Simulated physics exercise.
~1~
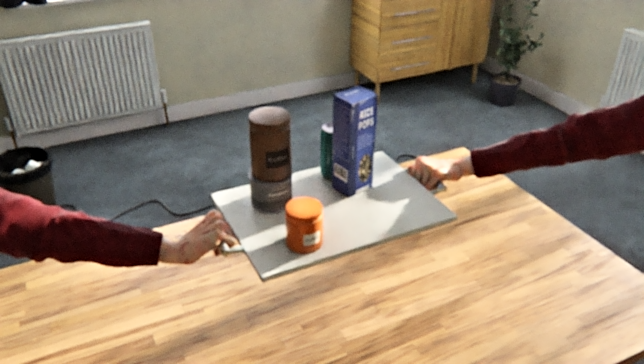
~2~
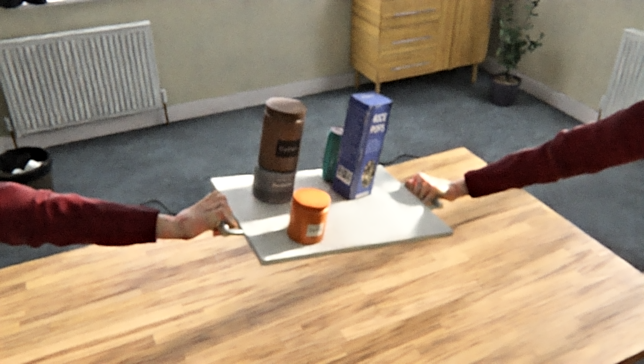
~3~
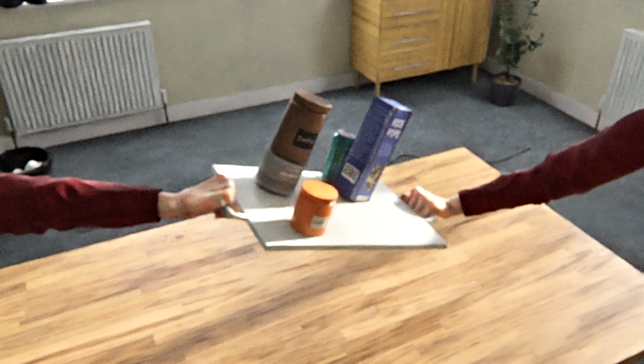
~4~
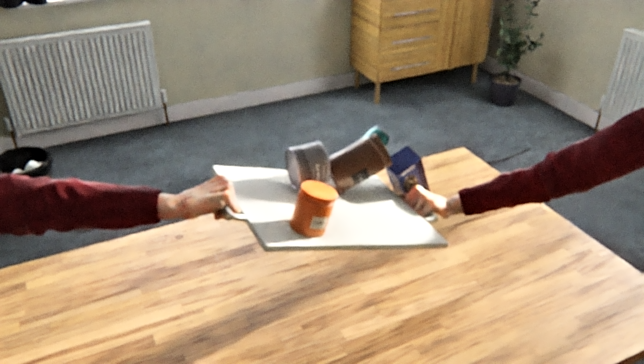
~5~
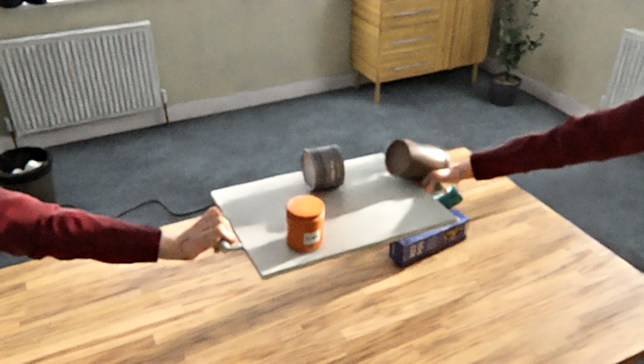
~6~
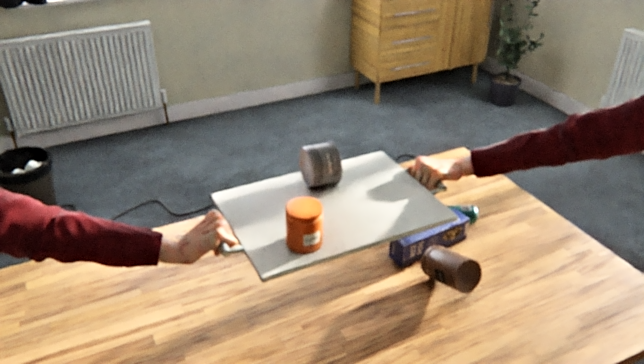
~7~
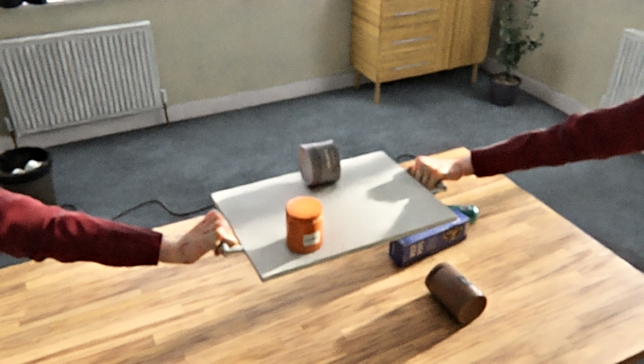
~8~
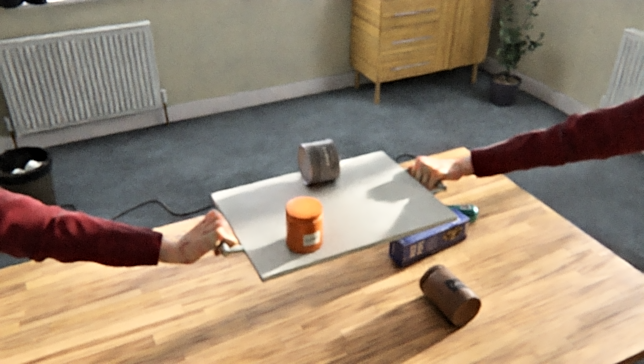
At the start, two hands in dark red sleeves hold a flat, rimless tray over a wooden table, carrying a brown jar atop a grey tub, a blue carton, a turquoise can and an orange jar. The hands tip the tray down to the right, and the taller items lean that way. The brown jar and grey tub topple apart, while the carton goes over the right side, followed by the can. As the tray levels again, the brown jar drops off too and rolls a little on the table. Finally, those three lie on the table, the grey tub rests on its side on the tray, and the orange jar still stands.
